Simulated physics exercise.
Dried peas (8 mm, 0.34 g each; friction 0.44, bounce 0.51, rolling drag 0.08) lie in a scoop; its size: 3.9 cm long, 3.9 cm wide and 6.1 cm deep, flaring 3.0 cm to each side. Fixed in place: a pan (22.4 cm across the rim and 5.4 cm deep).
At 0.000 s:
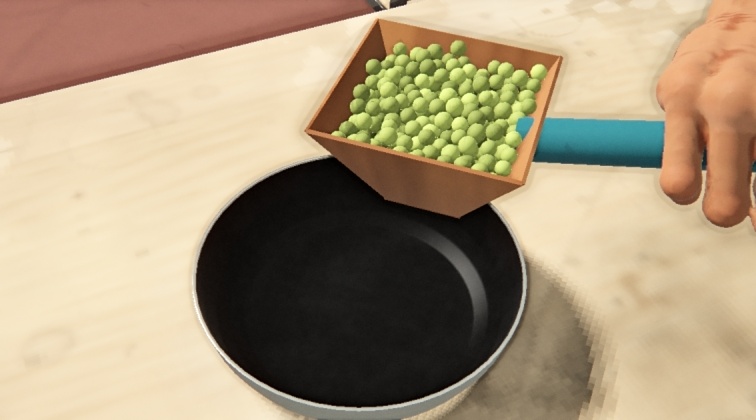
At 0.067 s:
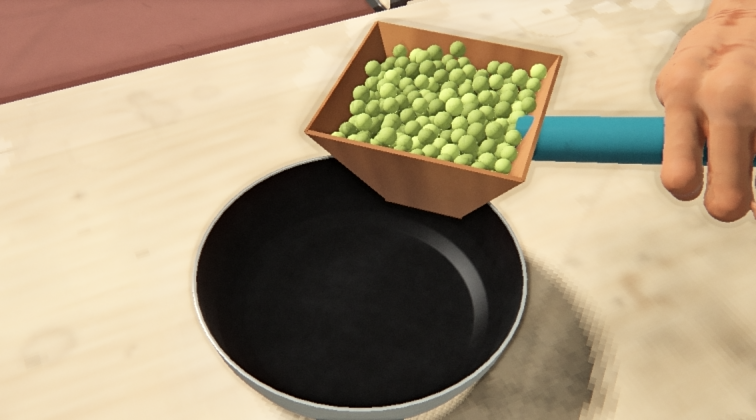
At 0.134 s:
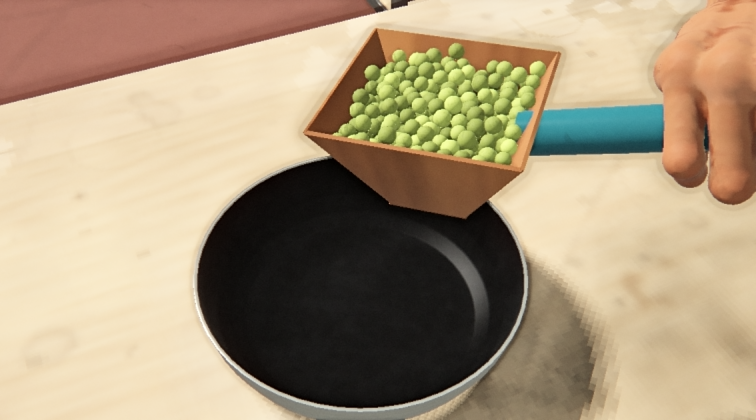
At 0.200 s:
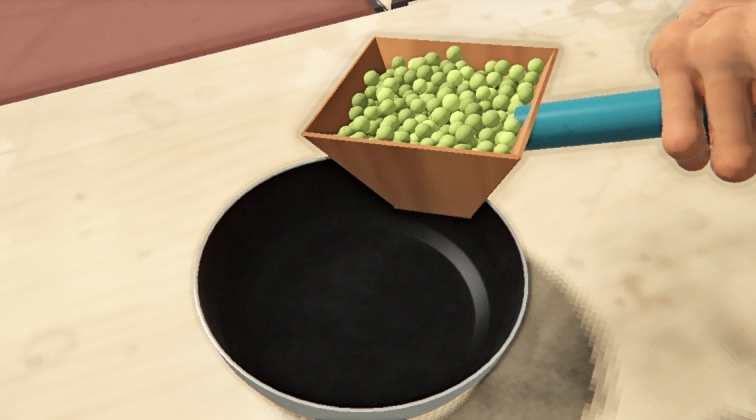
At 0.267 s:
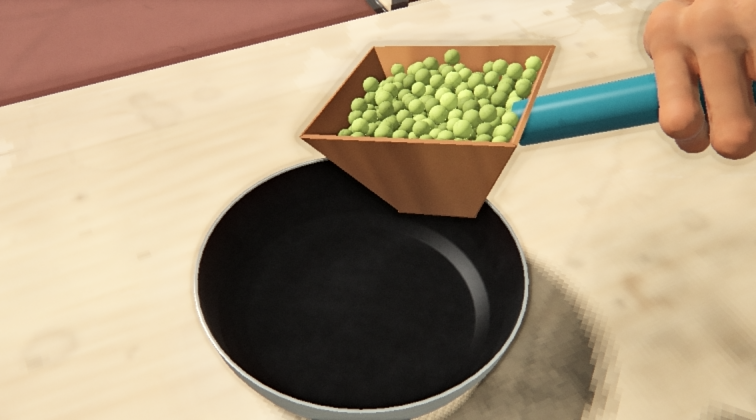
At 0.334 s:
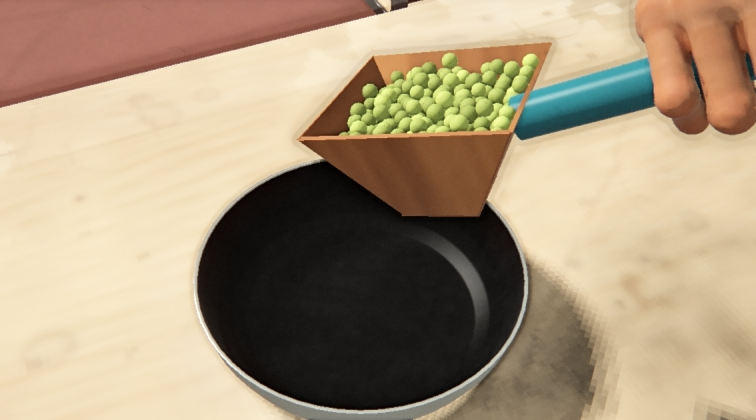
Above a black pan on a pale countertop, a hand gradually tilting a wooden scoop of green peas by its blue handle.
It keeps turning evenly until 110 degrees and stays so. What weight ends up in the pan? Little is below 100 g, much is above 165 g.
Load: Middling.
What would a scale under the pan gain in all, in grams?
Some 140 g.
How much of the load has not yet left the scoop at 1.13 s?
About 60 per cent.
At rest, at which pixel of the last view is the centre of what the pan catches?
At about (347, 278).
After 0.77 s, tilt 52 degrees; 0 g in the pan, scoop holds 100 %.
After 1.13 s, tilt 78 degrees; 33 g in the pan, scoop holds 60 %.
After 1.46 s, tilt 102 degrees; 128 g in the pan, scoop holds 0 %.
After 1.78 s, tilt 110 degrees; 139 g in the pan, scoop holds 0 %.
By 2.1 s all is still; 139 g in the pan, scoop holds 0 %.
